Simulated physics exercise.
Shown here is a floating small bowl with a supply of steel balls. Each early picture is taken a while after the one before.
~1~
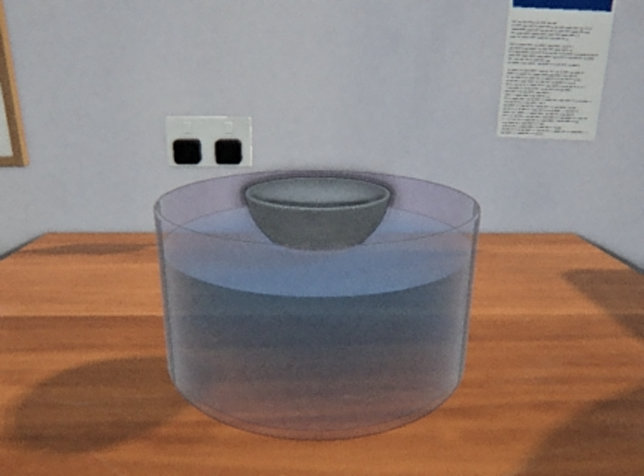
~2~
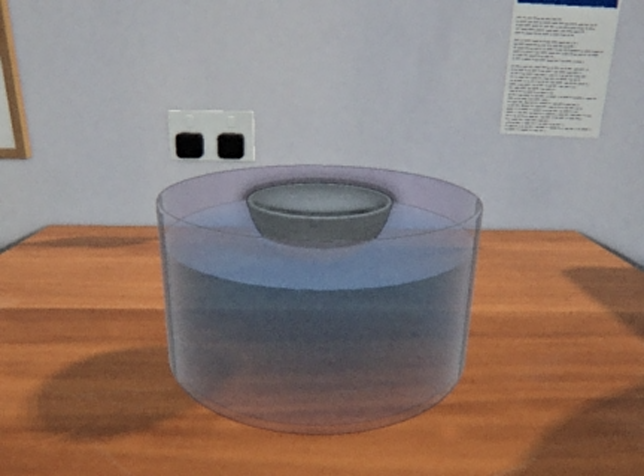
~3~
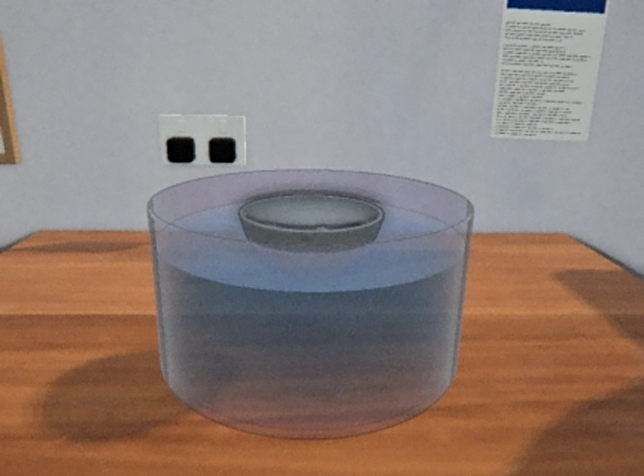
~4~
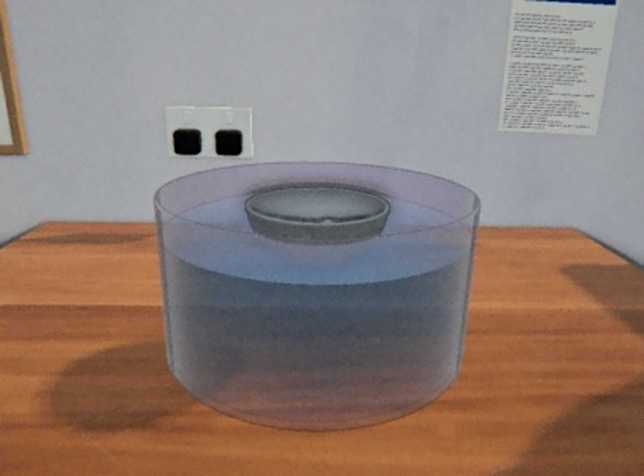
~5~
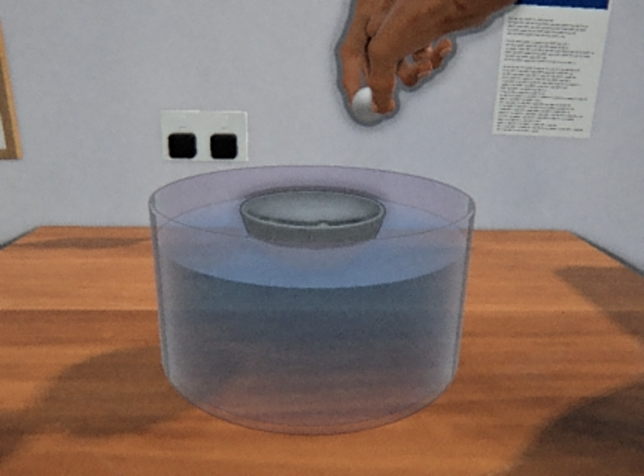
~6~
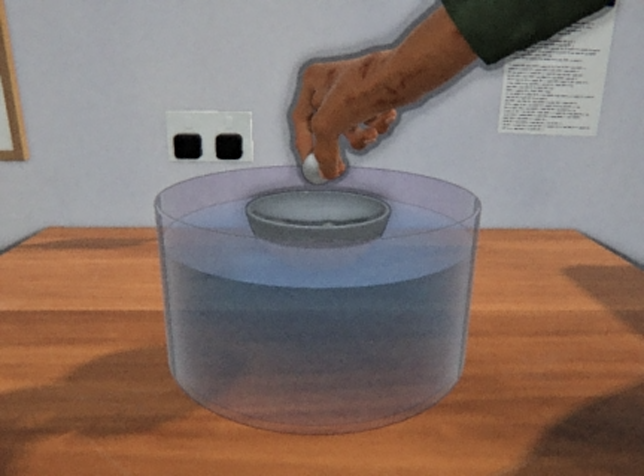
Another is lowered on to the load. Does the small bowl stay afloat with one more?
Yes.
Shortly, the steel ball is in and the small bowl dips.
Then, it steadies; about a fifth of its side above the surface.
At the finish, the small bowl floats; about a fifth of its side above the surface.
